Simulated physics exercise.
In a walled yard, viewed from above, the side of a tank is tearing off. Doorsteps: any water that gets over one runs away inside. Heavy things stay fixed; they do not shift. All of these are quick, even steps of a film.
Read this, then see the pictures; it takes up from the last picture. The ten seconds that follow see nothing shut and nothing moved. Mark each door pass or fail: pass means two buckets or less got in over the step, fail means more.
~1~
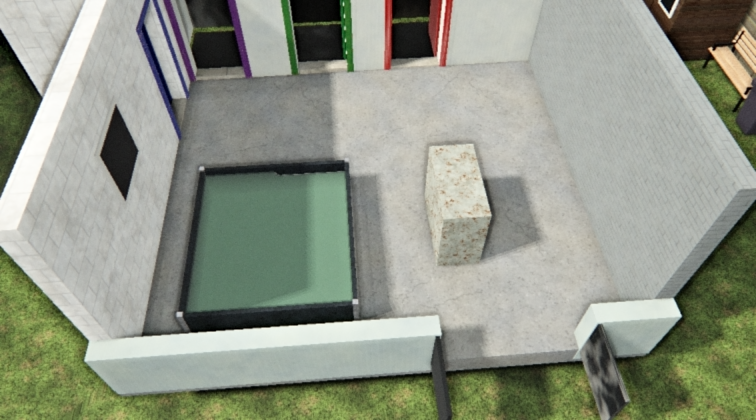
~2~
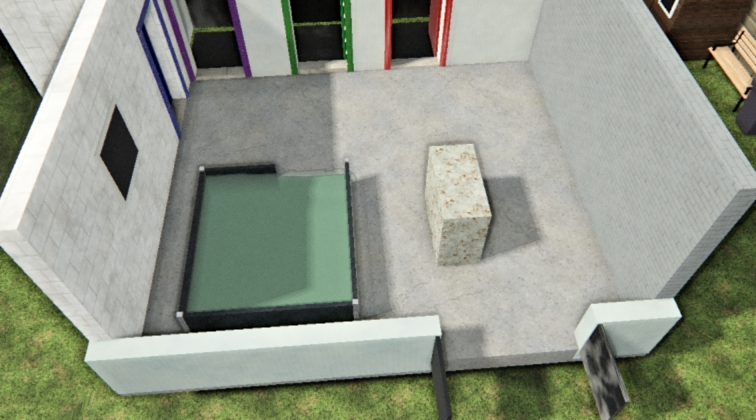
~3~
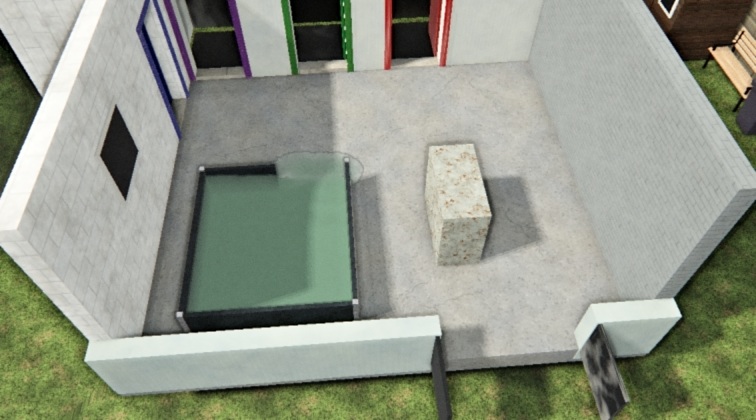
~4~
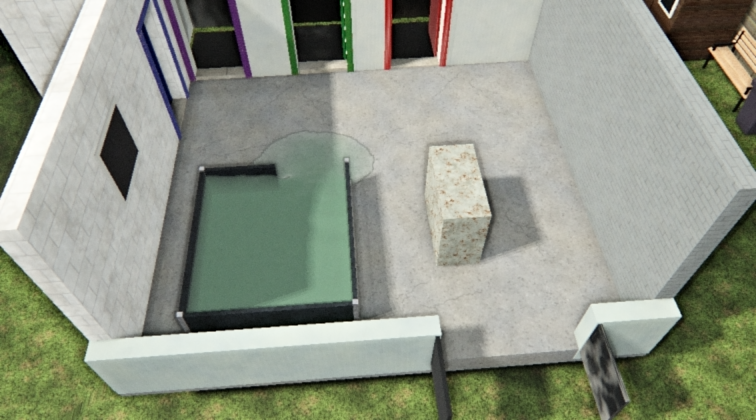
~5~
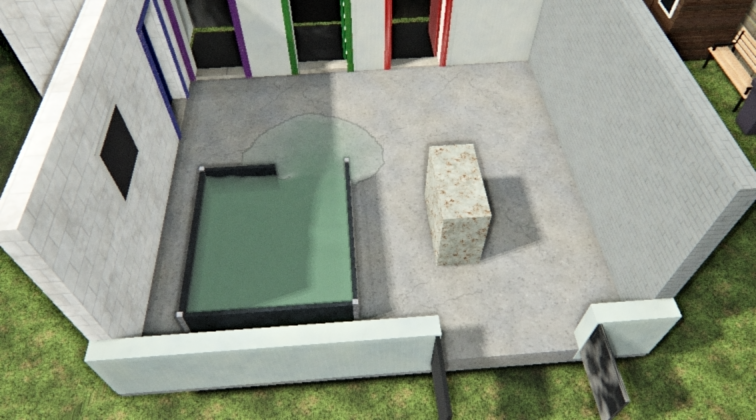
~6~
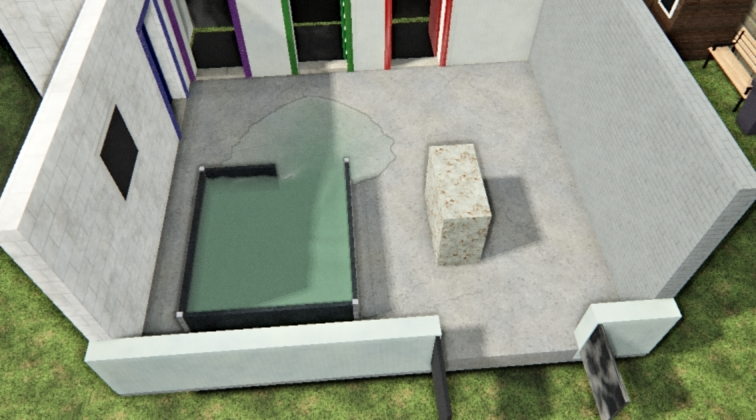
Green door - fail, purple door - fail, red door - fail, blue door - fail.
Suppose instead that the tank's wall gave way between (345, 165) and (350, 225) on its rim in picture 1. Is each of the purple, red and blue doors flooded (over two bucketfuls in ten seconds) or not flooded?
I'd say the purple one stays shy of the line, the red one crosses the line and the blue one crosses the line.
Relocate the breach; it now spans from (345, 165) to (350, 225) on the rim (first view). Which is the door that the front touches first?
The door marked red.
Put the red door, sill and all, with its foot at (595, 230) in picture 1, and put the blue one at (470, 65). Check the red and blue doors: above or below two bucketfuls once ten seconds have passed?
Well, the red door falls below the limit, but the blue door overflows.
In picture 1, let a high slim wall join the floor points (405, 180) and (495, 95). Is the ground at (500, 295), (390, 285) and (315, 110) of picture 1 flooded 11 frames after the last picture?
Taking the points in order, they are high and dry, high and dry and inundated.
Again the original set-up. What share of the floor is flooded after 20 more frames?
Close to 40 percent, by my reckoning.
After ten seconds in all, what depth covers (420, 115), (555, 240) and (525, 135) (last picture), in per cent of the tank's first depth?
In order: About 8, 4 and 8 in a hundred.
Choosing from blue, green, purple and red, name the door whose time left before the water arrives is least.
My answer: The door marked green.
A moment on, water covers 25 % of the floor; the green door under two buckets in, the purple door not reached, the red door not reached, the blue door not reached.
Next, water covers 35 % of the floor; the green door over two buckets in, the purple door wet at the sill, nothing in, the red door under two buckets in, the blue door wet at the sill, nothing in.
Then, water covers 40 % of the floor; the green door far over two buckets in, the purple door under two buckets in, the red door over two buckets in, the blue door under two buckets in.
Later, water covers 65 % of the floor; the green door far over two buckets in, the purple door over two buckets in, the red door over two buckets in, the blue door over two buckets in.
In the end, water covers 90 % of the floor; the green door far over two buckets in, the purple door over two buckets in, the red door far over two buckets in, the blue door far over two buckets in.
